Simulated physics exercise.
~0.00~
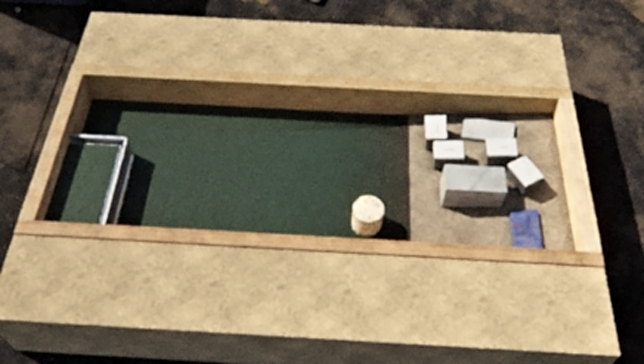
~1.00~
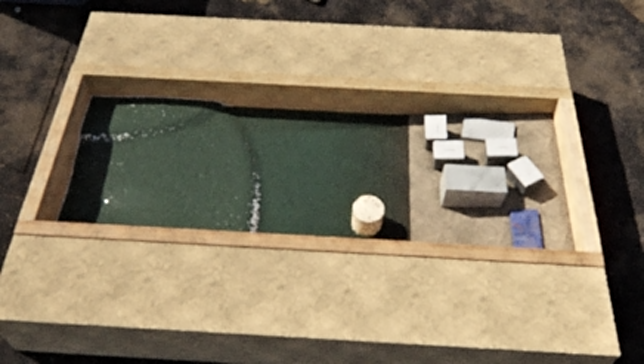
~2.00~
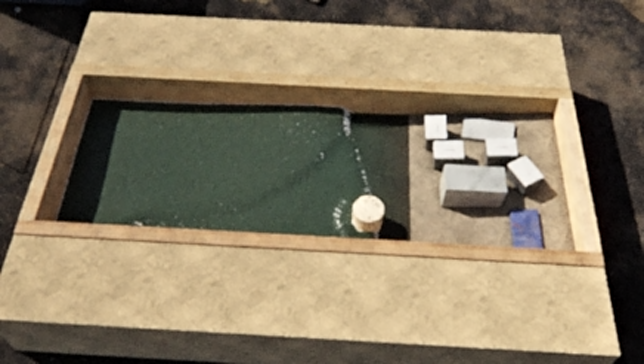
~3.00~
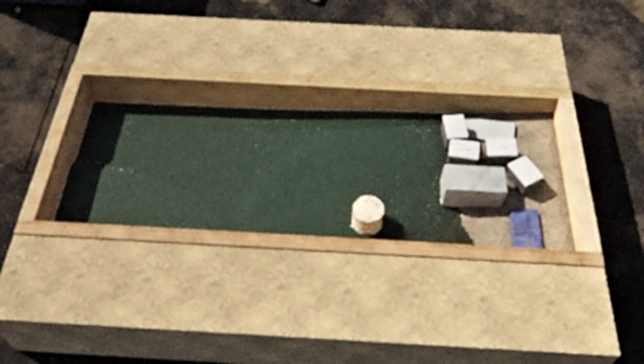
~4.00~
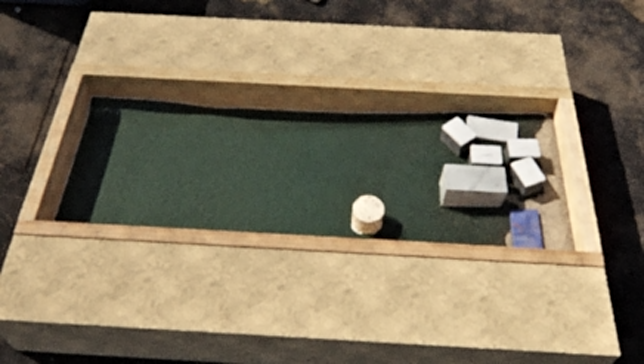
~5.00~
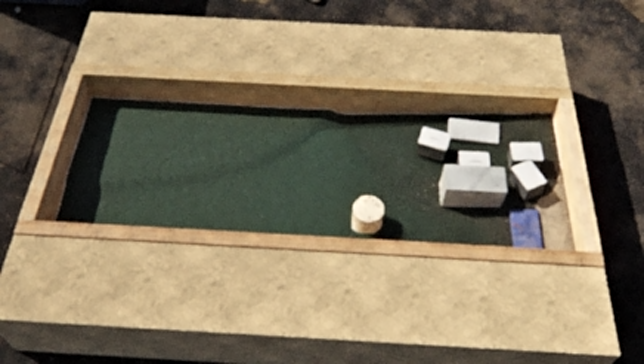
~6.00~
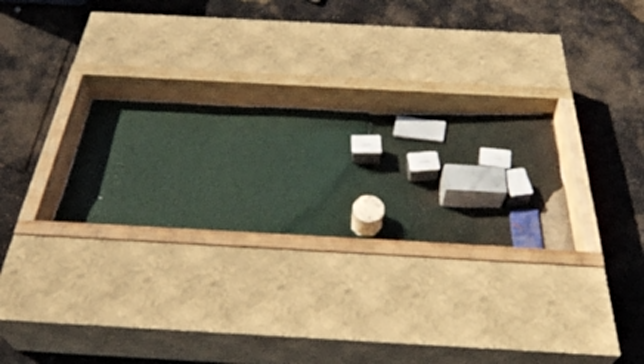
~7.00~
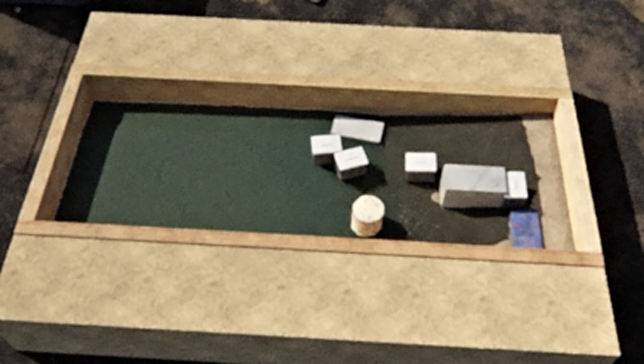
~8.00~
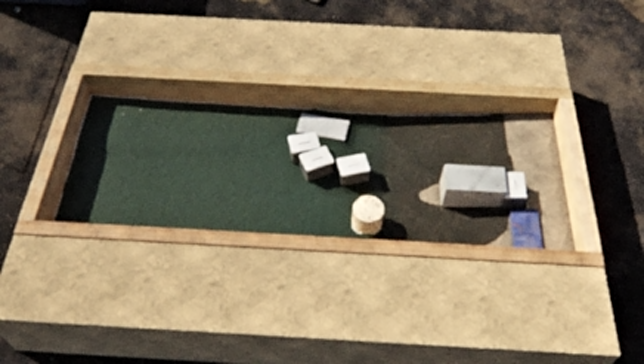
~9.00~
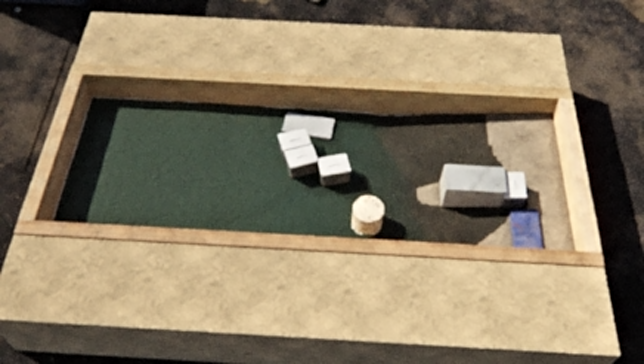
Dark green water fills most of a walled, pale sandy bay, seen from above at an angle, with a cream cylinder near the front wall and small white boxes, a large grey block and a blue piece on the sand at right. The pale-edged barrier at left disappears, and foam-flecked ripples run right past the cylinder. Water climbs the sand, nudging several boxes rightward, then draws back, carrying four left and leaving dark, wet sand. They end clustered near mid-bay, while one white box rests against the unmoved grey block, near the unmoved blue piece.
